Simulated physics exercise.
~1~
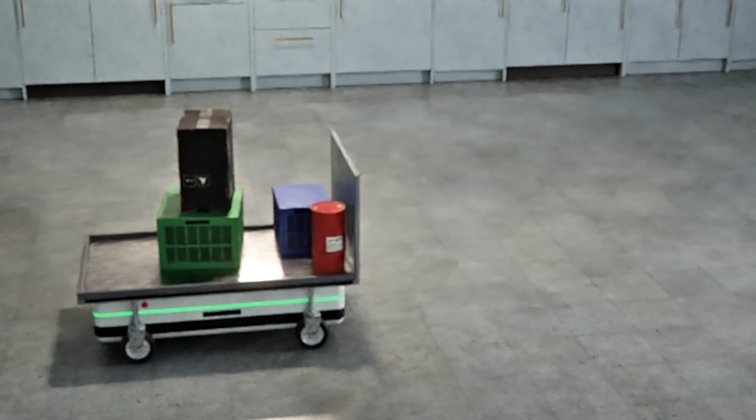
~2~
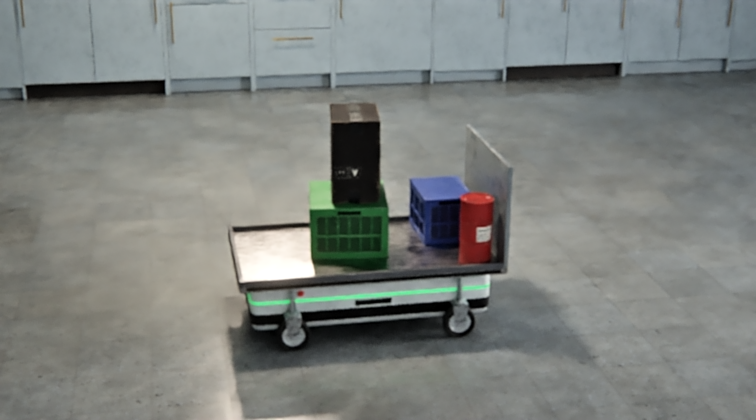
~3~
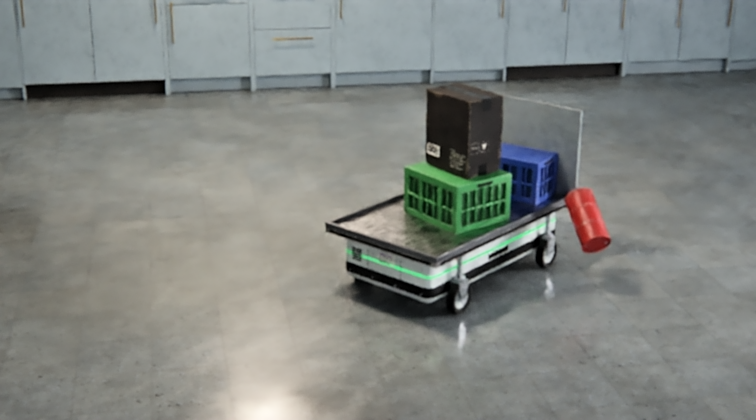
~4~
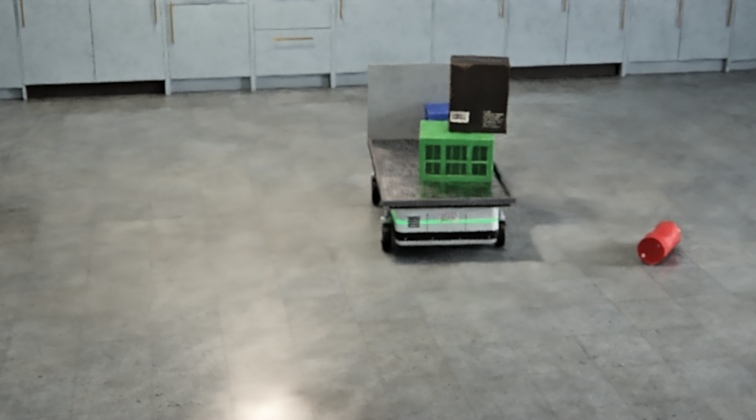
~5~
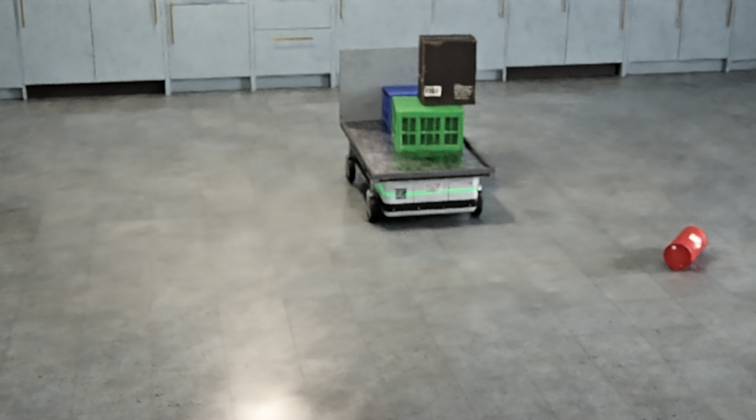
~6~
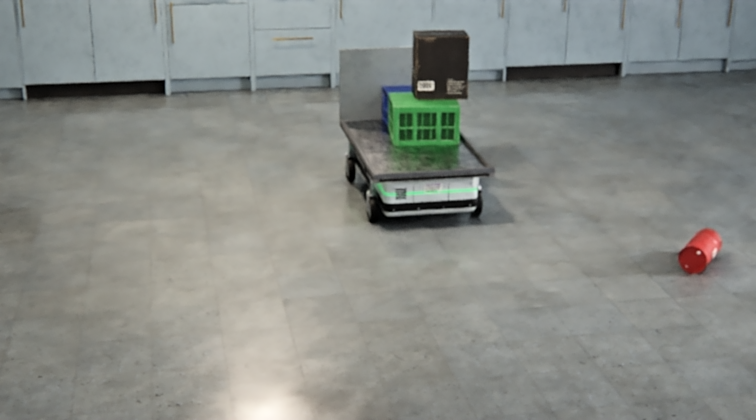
At the start, a low robot cart with a tall board at its right end rolls right across a grey floor, carrying a green crate with a black box on top, a blue crate and a red canister. The cart then swings away from the viewer toward the cabinets, and the canister tips off the deck beside the board. As the turn continues, the crates and box shift on the deck while the canister lies on its side and rolls right. The cart stops facing the cabinets, both crates and the upright box still aboard, the canister on the floor.
